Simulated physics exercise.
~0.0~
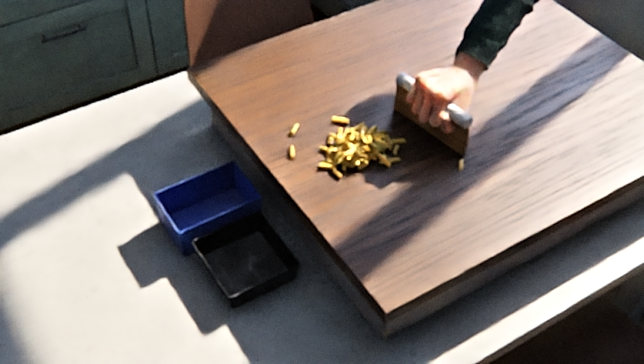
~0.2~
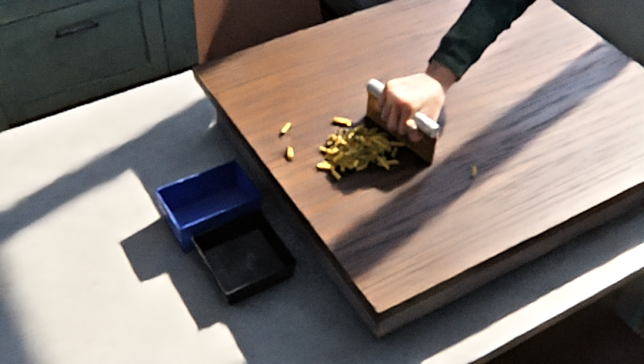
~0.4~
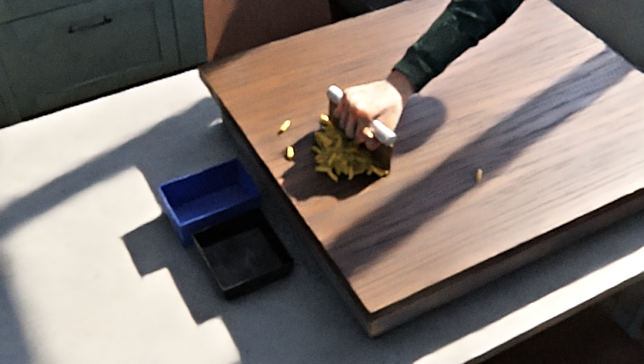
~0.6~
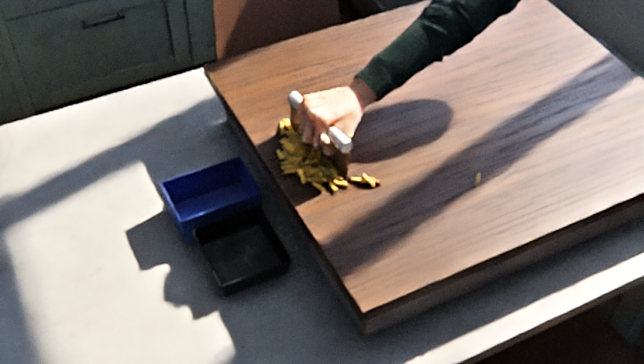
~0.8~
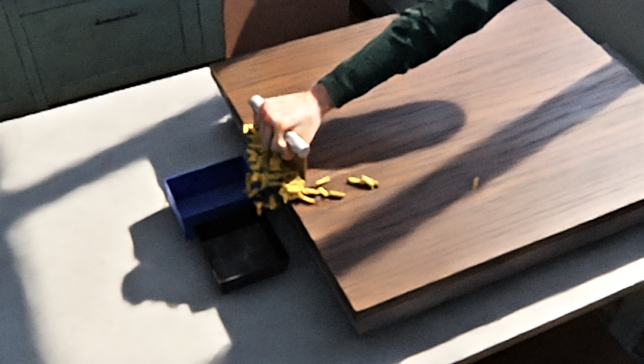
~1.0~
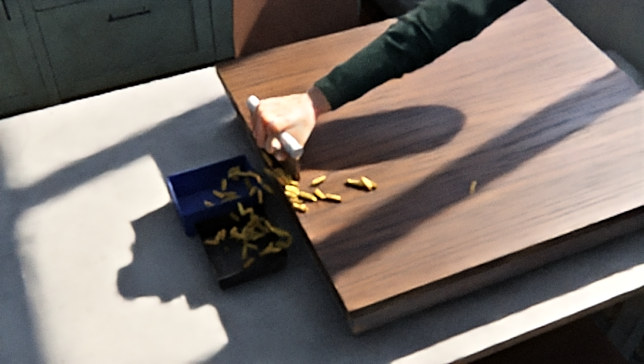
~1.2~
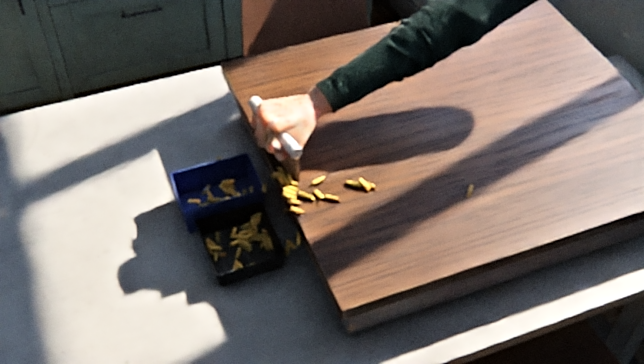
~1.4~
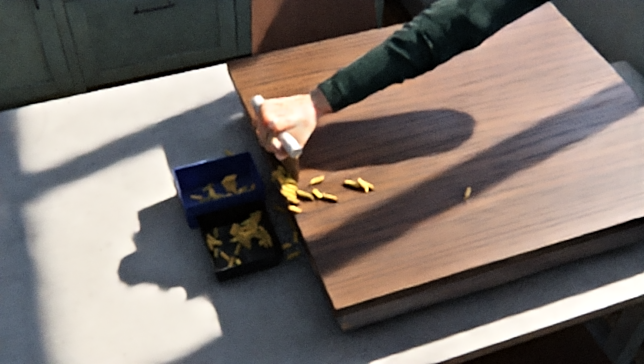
Hand with a scraper pushing yellow pasta pieces left across a wooden board, most dropping into black and blue tins, some left behind.
